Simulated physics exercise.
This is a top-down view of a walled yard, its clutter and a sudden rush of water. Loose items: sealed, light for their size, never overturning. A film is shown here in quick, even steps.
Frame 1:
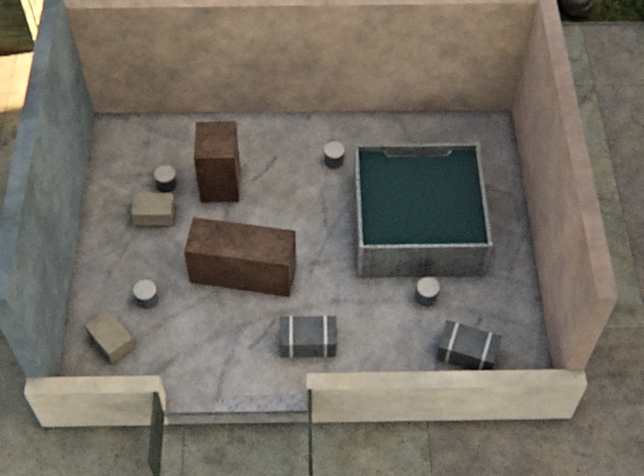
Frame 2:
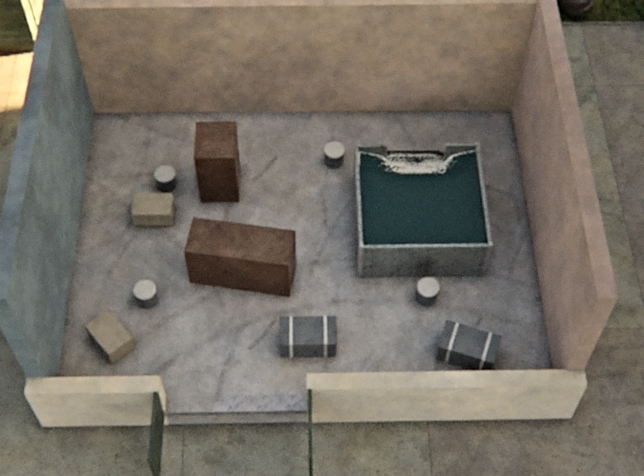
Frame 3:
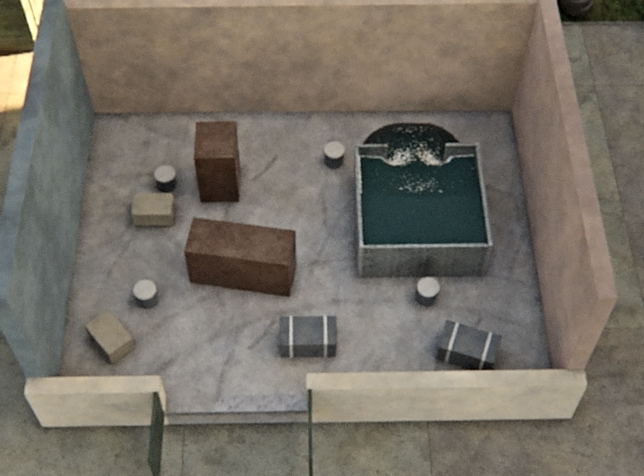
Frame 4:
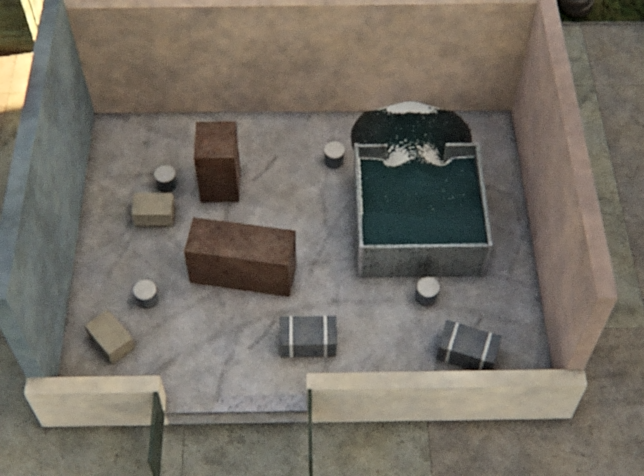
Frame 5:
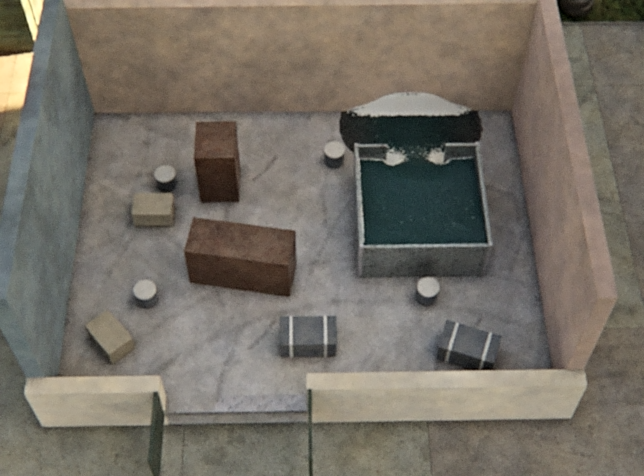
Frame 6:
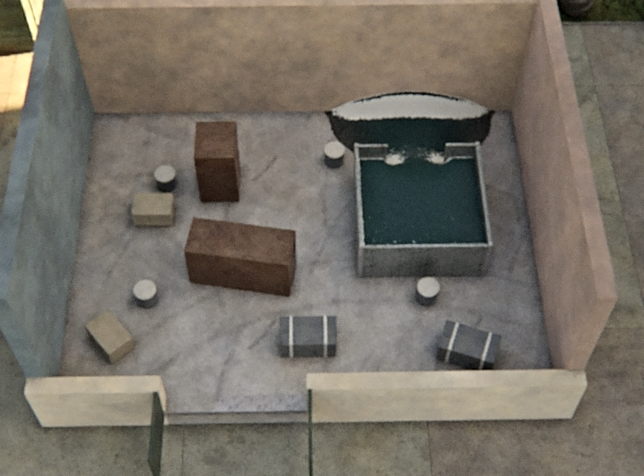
At the start, a tank of dark green water stands in a walled yard among brown blocks, small crates and round pails. Water pours through a gap in the tank's back edge, spreads behind it, and fans out in a widening, white-edged sheet against the back wall, while the loose items stay still.
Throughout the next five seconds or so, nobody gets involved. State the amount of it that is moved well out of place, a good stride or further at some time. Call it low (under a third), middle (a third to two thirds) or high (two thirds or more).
Low.
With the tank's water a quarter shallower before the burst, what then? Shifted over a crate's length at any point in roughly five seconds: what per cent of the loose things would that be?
Around 0 in a hundred.
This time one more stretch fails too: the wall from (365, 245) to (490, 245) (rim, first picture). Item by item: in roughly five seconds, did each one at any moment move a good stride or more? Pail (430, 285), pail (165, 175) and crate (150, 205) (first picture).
Object by object: Covered the distance, short of it, short of it.
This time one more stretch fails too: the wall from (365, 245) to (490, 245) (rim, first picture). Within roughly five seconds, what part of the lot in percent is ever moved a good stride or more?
50 % or thereabouts.
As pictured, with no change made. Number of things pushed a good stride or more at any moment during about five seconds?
The figure is 1.
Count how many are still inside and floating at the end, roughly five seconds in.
In total, 0.
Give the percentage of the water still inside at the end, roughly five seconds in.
Roughly 100 in a hundred.
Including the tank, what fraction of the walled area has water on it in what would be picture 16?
I reckon around 40 per cent.
A moment on, 0 of 8 are well off their spots; 0 afloat.
Next, 0 of 8 are well off their spots; 0 afloat.
Later, 0 of 8 are well off their spots; 0 afloat.
In the end, 1 of 8 are well off their spots, and 1 have been at some point; 0 afloat.
